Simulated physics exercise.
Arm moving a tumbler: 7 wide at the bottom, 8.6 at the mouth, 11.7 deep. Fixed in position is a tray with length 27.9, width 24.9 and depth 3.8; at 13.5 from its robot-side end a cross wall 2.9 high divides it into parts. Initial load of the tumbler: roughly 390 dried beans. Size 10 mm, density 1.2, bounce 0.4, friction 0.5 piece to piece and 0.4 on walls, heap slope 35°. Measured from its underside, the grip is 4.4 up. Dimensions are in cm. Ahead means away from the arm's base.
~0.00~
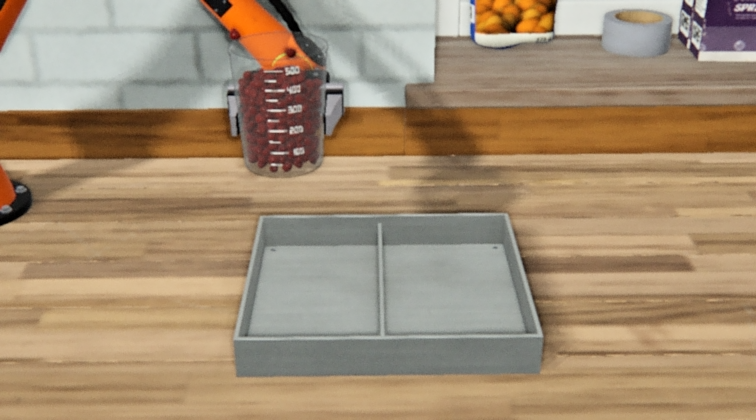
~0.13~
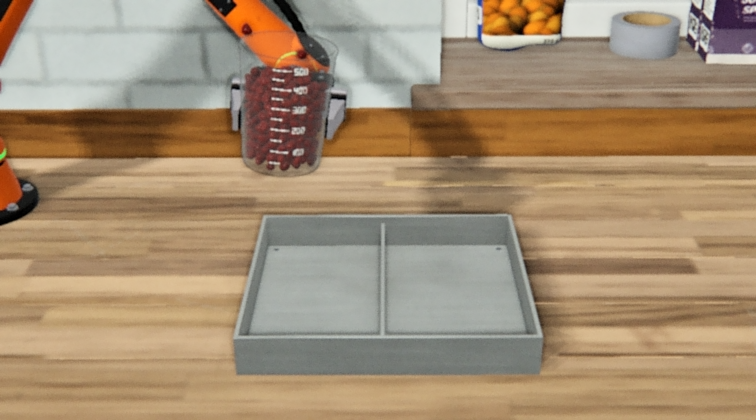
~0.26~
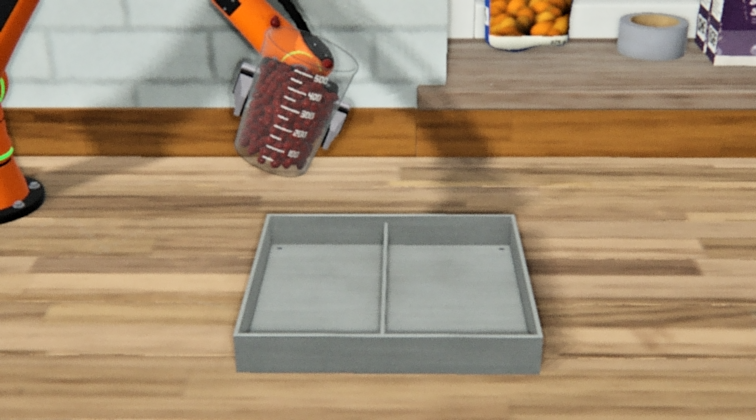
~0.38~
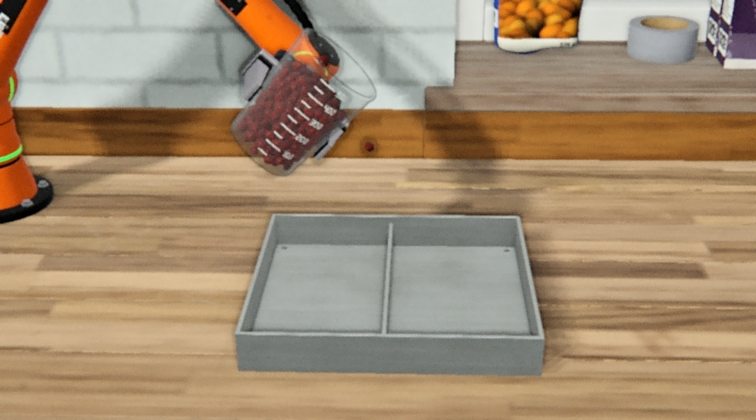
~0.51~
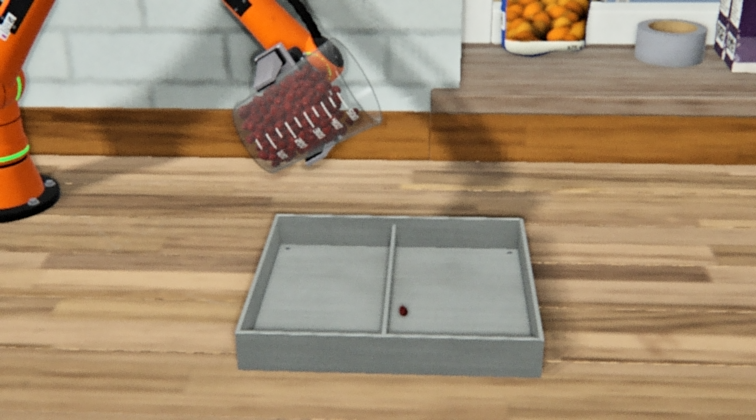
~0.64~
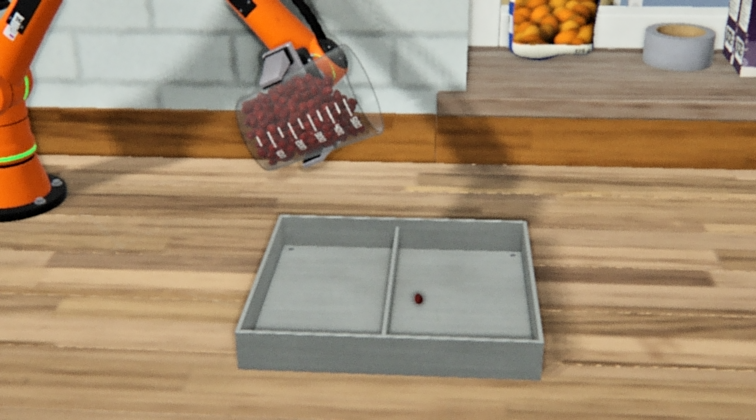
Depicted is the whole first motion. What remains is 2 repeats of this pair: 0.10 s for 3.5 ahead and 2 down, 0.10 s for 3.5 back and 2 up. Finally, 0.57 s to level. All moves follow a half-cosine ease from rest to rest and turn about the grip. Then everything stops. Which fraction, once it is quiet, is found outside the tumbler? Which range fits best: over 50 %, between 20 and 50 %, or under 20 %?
The range that fits is under 20 %.
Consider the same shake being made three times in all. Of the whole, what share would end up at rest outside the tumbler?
About 10 %.
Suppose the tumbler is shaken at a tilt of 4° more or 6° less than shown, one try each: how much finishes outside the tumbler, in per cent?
Some 10 and 5 per cent.
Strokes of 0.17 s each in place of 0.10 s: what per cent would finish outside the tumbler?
That change gives some 0 percent.
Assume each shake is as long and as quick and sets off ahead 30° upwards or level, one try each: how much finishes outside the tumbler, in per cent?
First try some 45 %, second try some 25 %.
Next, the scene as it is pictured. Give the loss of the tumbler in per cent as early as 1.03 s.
I'd say some 5 percent.
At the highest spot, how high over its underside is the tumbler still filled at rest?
Around 11.0 cm up.
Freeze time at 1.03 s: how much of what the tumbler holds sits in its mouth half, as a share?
Some 45 percent is in that half.
After 1.03 s, tilted 65° forward, highest piece 24 above the table; 369 in the tumbler, 13 in the far-side part, 7 in flight or on a rim.
After 1.42 s, tilted 17° forward, highest piece 27 above the table; 354 in the tumbler, 27 in the far-side part, 6 in the robot-side part, 2 in flight or on a rim.
After 1.81 s, level, highest piece 27 above the table; 354 in the tumbler, 28 in the far-side part, 7 in the robot-side part.
After 2.86 s, level, highest piece 27 above the table; 354 in the tumbler, 28 in the far-side part, 7 in the robot-side part.
At rest, 354 in the tumbler, 28 in the far-side part, 7 in the robot-side part. That is 9 % outside the tumbler.
